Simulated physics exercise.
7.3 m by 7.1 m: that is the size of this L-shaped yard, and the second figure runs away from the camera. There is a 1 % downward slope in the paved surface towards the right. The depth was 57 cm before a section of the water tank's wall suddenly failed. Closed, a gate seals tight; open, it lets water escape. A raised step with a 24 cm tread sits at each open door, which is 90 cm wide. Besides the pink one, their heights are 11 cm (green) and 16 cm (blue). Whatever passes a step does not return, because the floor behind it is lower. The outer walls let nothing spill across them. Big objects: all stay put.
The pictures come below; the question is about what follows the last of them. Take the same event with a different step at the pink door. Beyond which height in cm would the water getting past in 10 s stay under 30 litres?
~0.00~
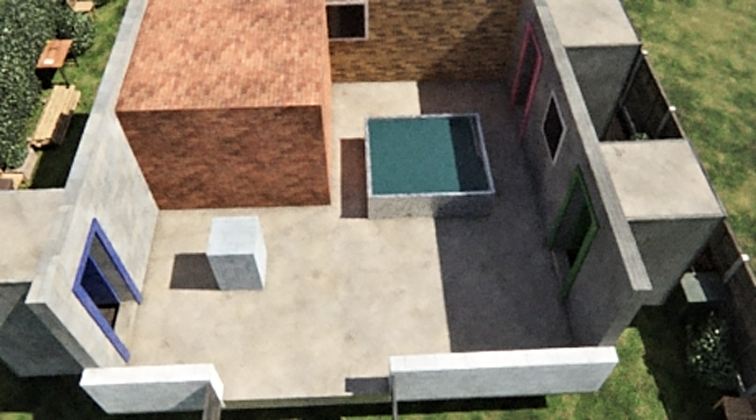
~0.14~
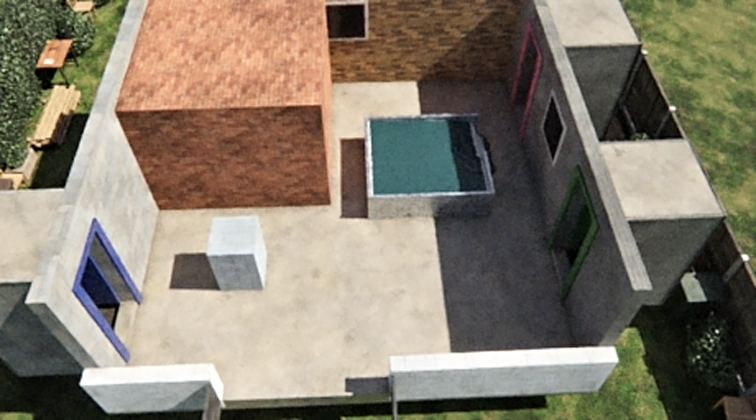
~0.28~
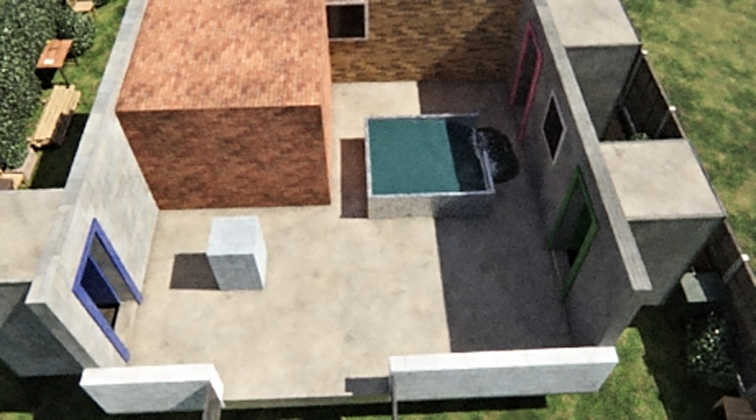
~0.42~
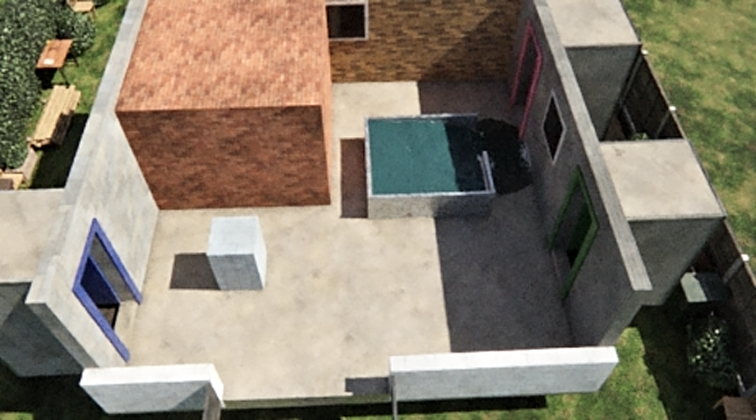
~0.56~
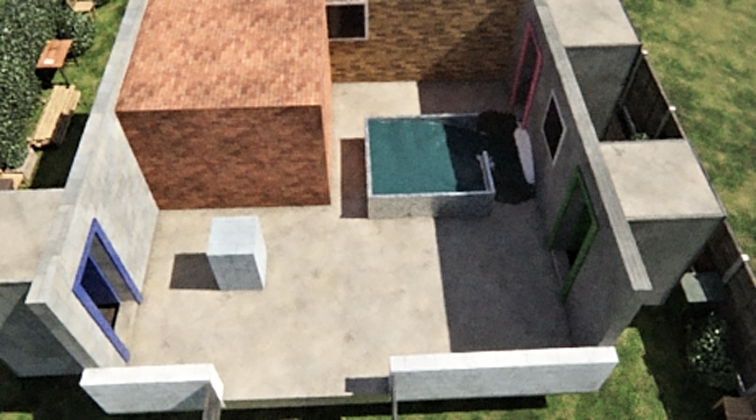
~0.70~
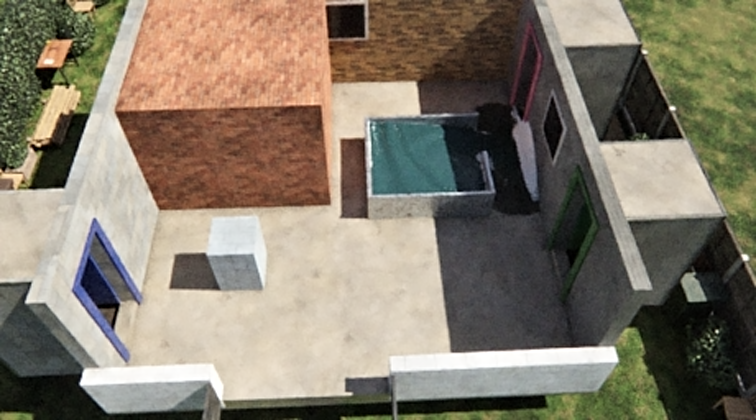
I would say 26 cm.
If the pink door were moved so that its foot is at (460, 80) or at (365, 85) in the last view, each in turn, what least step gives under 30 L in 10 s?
In turn: About 19 cm, about 10.5 cm.
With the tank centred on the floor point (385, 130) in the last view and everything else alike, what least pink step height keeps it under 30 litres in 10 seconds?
Then about 29 centimetres at the least.
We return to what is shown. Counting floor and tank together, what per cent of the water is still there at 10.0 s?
I'd say near 86 per cent is still there.
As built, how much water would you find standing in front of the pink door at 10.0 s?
Some 10.5 cm.
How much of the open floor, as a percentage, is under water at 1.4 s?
Wet share: Near 10 %.
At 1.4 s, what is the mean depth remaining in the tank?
Mean depth: Approx. 42 cm.
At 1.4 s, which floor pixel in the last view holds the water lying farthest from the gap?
(550, 267).
After 1.4 s water covers 10 % of the floor, deepest (47 cm) near (521, 150); 27 cm at the pink door, 38 litres in over its 9 cm step.
After 3.0 s water covers 40 % of the floor, deepest (32 cm) near (503, 81); 20 cm at the pink door, 178 litres in over its 9 cm step.
After 10.0 s water covers 90 % of the floor, deepest (13 cm) near (504, 87); 11 cm at the pink door, 291 litres in over its 9 cm step.
At the pink door as built, the water arrived by 0.6 s and peaked near 27 cm at 1.4 s.
With a step of 22 cm, 54 litres would have come in within the 10 s; with 29.5 cm, 14 litres. So under 30 litres takes about 26 cm.
